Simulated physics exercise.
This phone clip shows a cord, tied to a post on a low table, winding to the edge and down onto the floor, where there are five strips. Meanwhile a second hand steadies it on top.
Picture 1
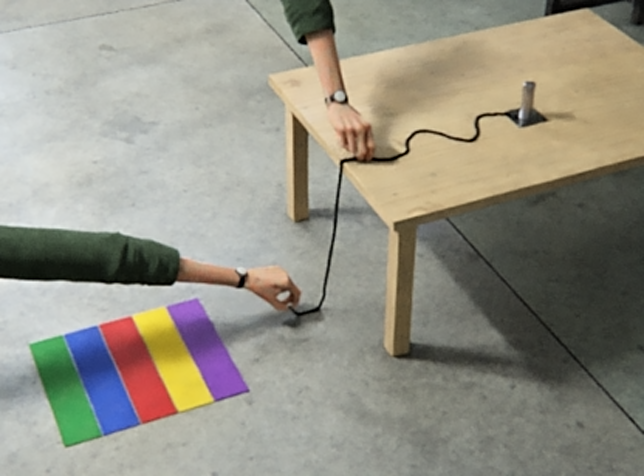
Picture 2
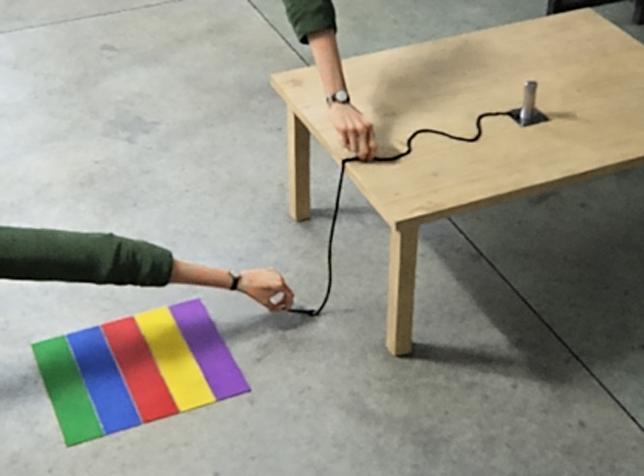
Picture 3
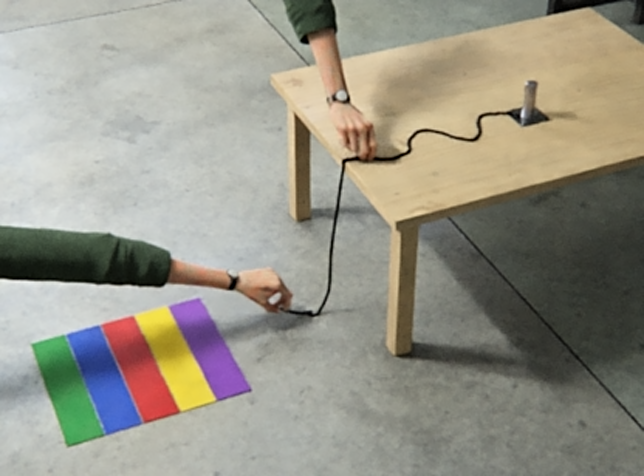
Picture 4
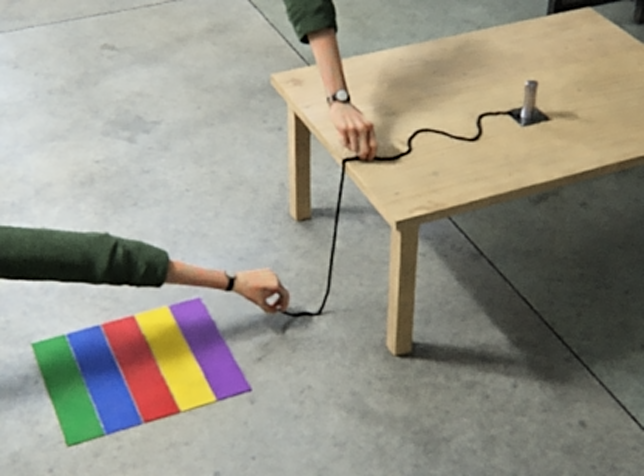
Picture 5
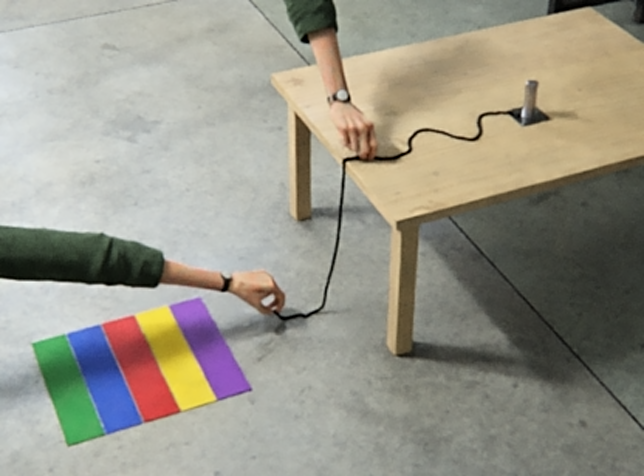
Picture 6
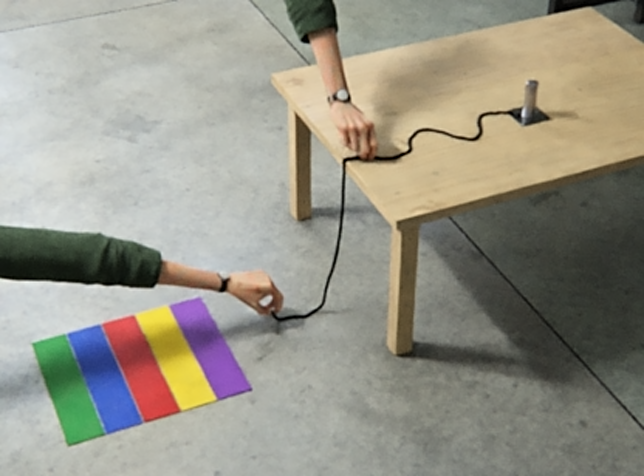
On a concrete floor beside a low wooden table, one hand held a black cord at the table's edge while another drew its lower end slightly left, near five coloured strips.
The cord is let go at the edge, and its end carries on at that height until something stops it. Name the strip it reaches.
The blue strip.
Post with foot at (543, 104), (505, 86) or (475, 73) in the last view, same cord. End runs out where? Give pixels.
The places are (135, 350), (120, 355) and (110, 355).
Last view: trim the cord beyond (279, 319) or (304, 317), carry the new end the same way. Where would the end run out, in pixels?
In order, around (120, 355) and (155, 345).
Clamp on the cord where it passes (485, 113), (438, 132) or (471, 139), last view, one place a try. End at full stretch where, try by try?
Results: (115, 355); (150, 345); (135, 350).
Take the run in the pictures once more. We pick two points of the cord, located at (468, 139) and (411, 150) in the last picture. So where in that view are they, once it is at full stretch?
They end up at (436, 139) and (353, 160).
Early on, end near (176, 338); over yellow.
Midway, end near (130, 351); over red.
At the end of the slack, end near (101, 360); over blue. The end stops over the blue strip.
